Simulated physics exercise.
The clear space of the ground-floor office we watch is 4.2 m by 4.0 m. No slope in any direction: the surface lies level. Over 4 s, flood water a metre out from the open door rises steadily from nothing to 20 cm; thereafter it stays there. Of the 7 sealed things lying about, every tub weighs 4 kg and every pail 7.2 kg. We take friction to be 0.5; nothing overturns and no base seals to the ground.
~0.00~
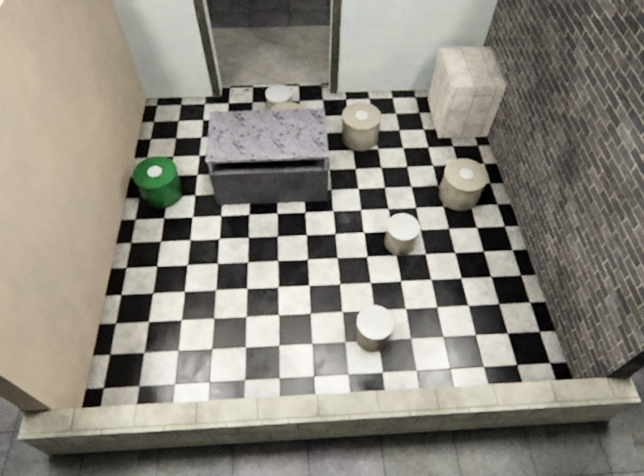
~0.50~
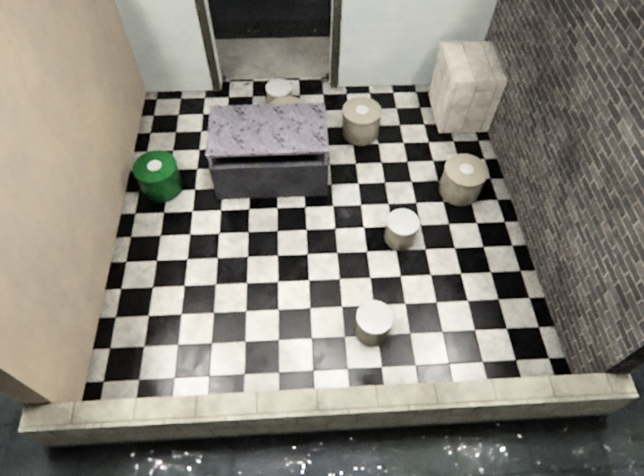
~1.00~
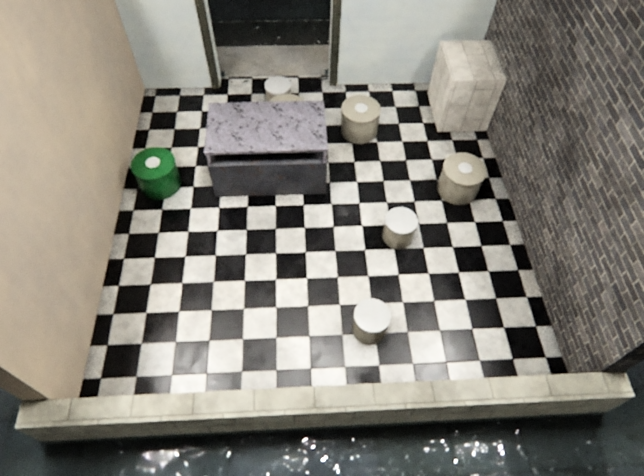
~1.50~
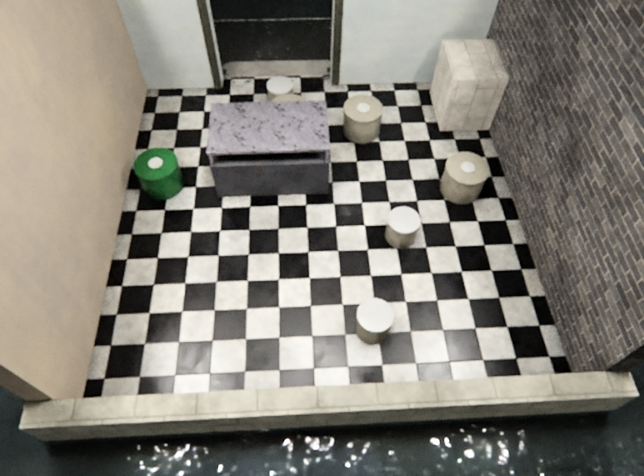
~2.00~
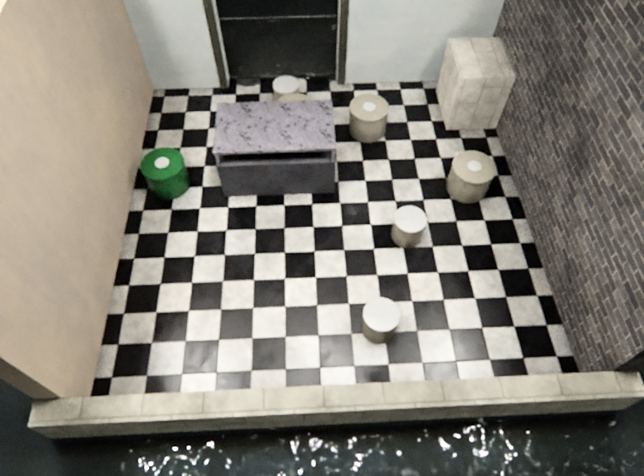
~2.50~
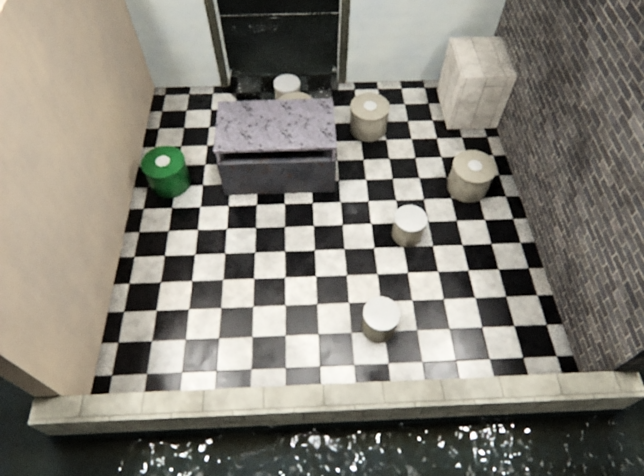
Dark, glinting water spread over the grey ground outside the low front wall and rose beyond the back doorway, while the green tub, pale stools and counter stayed put on the checkered floor.
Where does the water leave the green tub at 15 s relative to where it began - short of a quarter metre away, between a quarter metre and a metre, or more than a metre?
I reckon it goes over a metre.
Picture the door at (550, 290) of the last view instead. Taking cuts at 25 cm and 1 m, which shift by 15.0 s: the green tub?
That would leave the green tub a long way off.
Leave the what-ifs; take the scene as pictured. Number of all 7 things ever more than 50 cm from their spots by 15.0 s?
Tally: 6.
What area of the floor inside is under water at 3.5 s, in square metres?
I'd estimate close to 2.0 m2.
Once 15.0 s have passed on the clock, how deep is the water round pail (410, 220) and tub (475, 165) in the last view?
9 and 9 cm.
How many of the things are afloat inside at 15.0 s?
That would be 4 of them.
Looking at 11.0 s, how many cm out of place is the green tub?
It is about 200 cm out of place by then.
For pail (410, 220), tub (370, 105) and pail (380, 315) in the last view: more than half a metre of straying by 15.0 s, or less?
The first is lower, the second higher and the third higher.
After 3.5 s the green tub is near (163, 162), 0.0 m from its start, aground; 0 afloat.
After 6.8 s the green tub is near (195, 361), 2.2 m from its start, aground; 4 afloat.
After 11.0 s the green tub is near (357, 197), 2.1 m from its start, afloat; 4 afloat.
After 15.0 s the green tub is near (490, 327), 3.6 m from its start, afloat; 4 afloat.
